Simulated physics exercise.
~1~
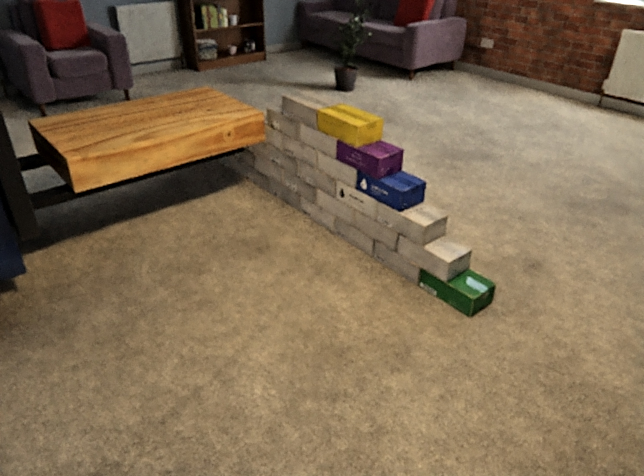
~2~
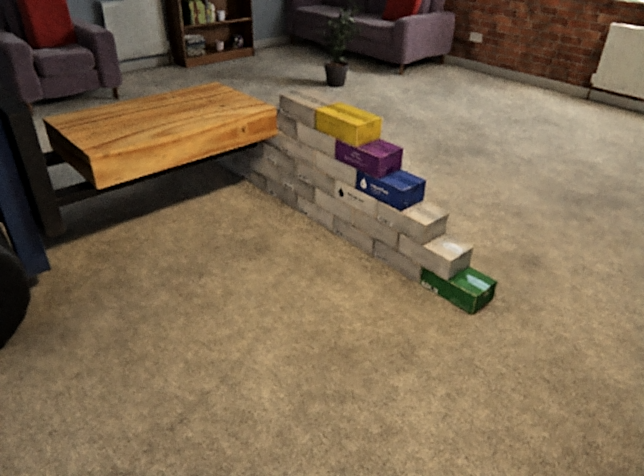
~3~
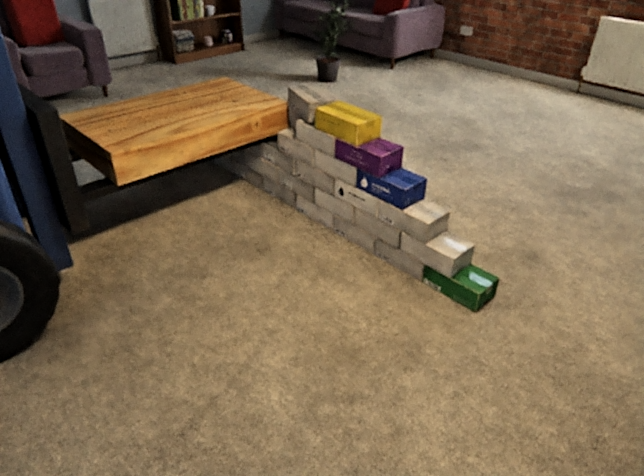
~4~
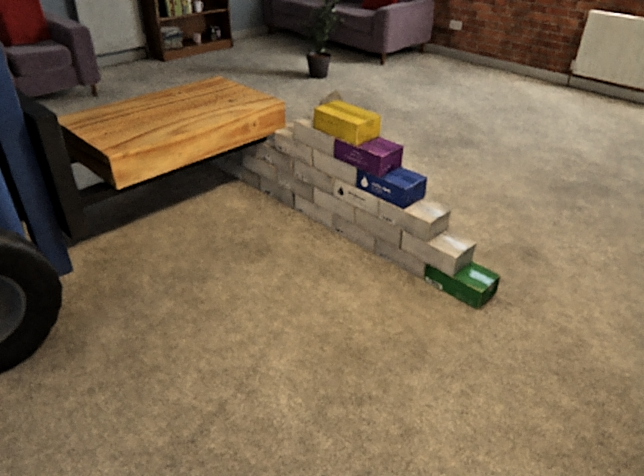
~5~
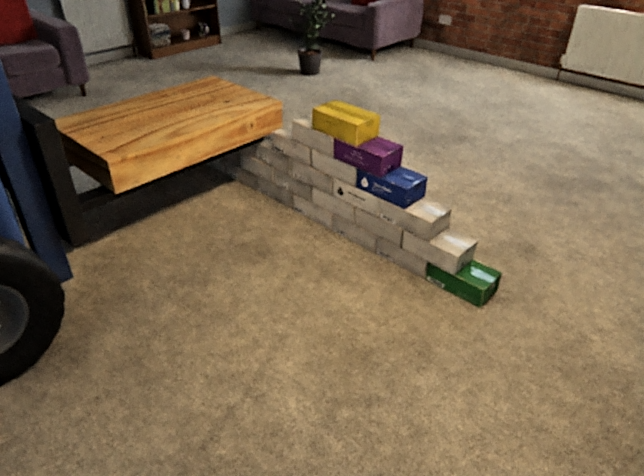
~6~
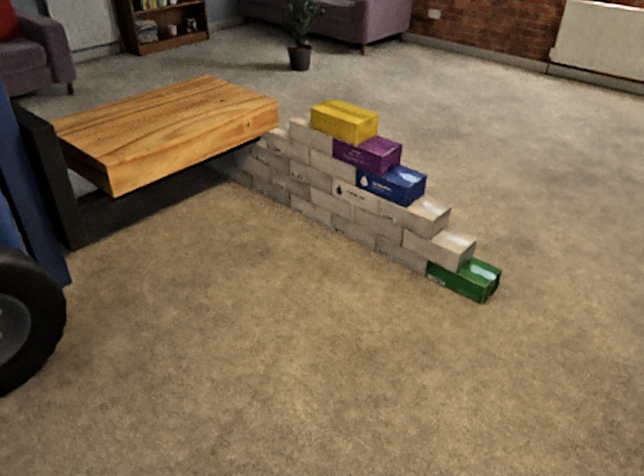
A lift truck, seen only in part at the left, carries a wooden block toward the upper end of a stepped wall of loose boxes standing on a carpet. The block moves right and pushes into the wall near its top. The pale box beside the yellow one shifts and tips up, while the truck and its load come to a halt. That box then turns and drops out of sight behind the wall. At the end the load rests still against the wall, and the yellow, purple, blue and green boxes all remain in place.
